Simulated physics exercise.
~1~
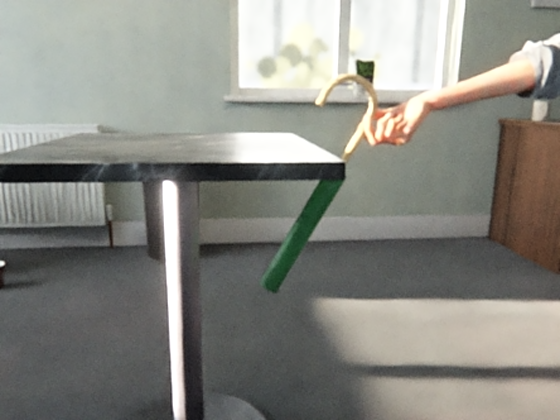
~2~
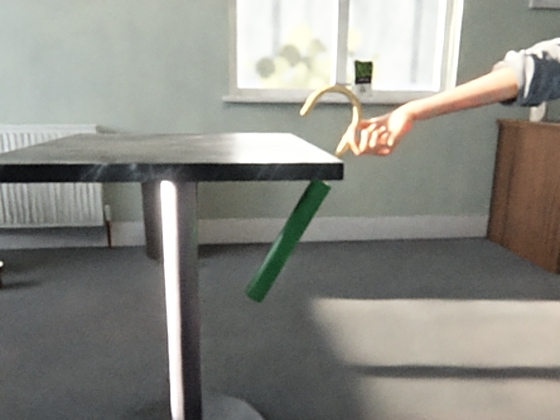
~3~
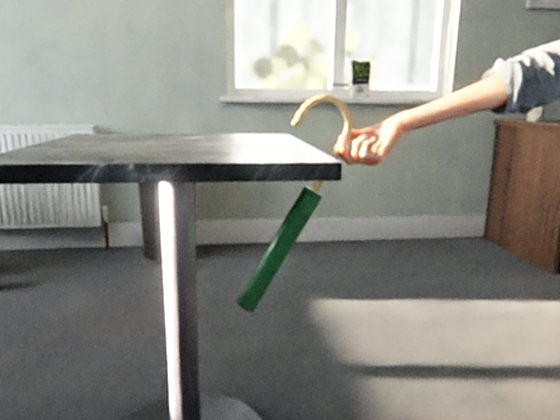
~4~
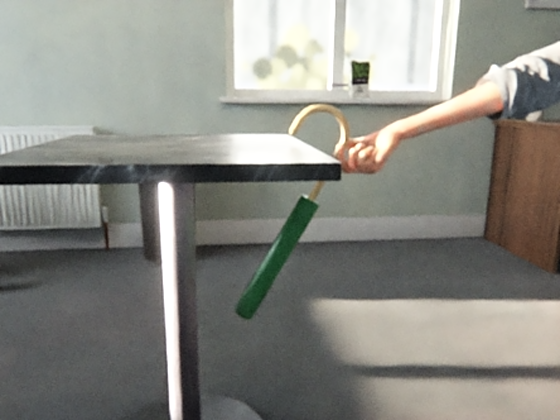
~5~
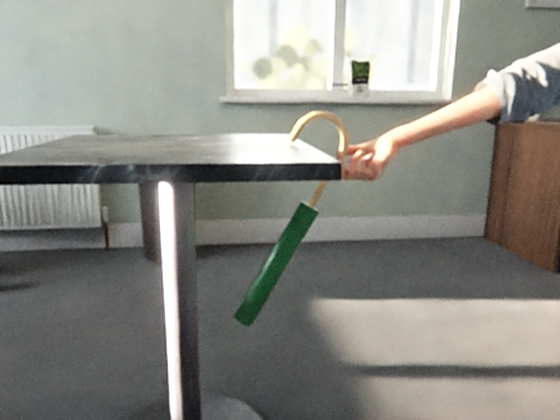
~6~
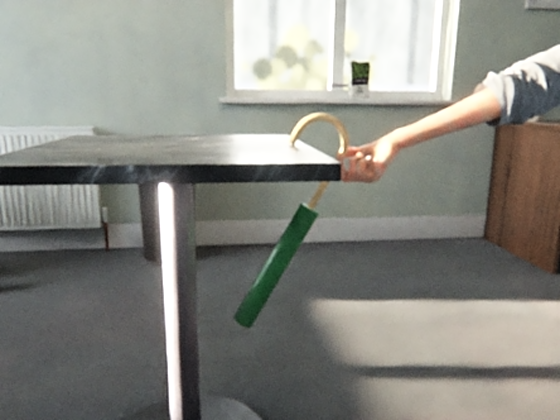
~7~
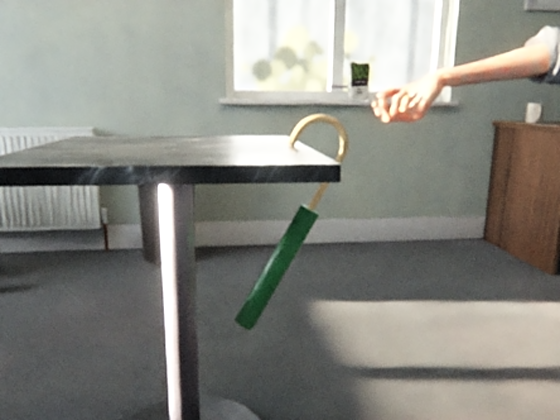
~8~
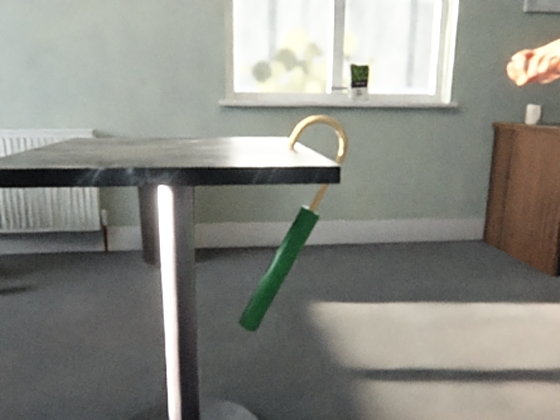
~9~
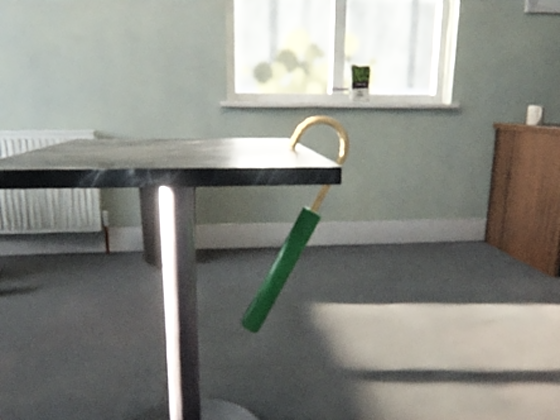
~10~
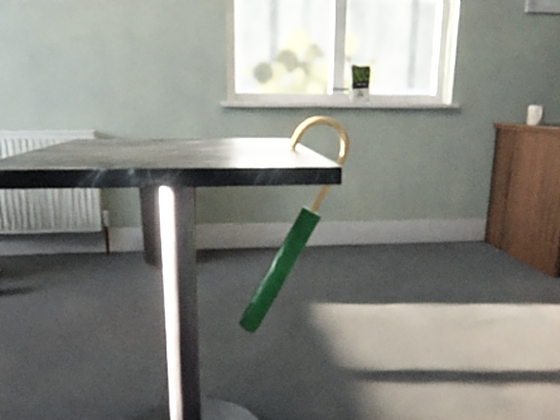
In a sunlit room, a hand hooking a green umbrella by its crook over a table's edge, withdrawing and leaving it hanging.
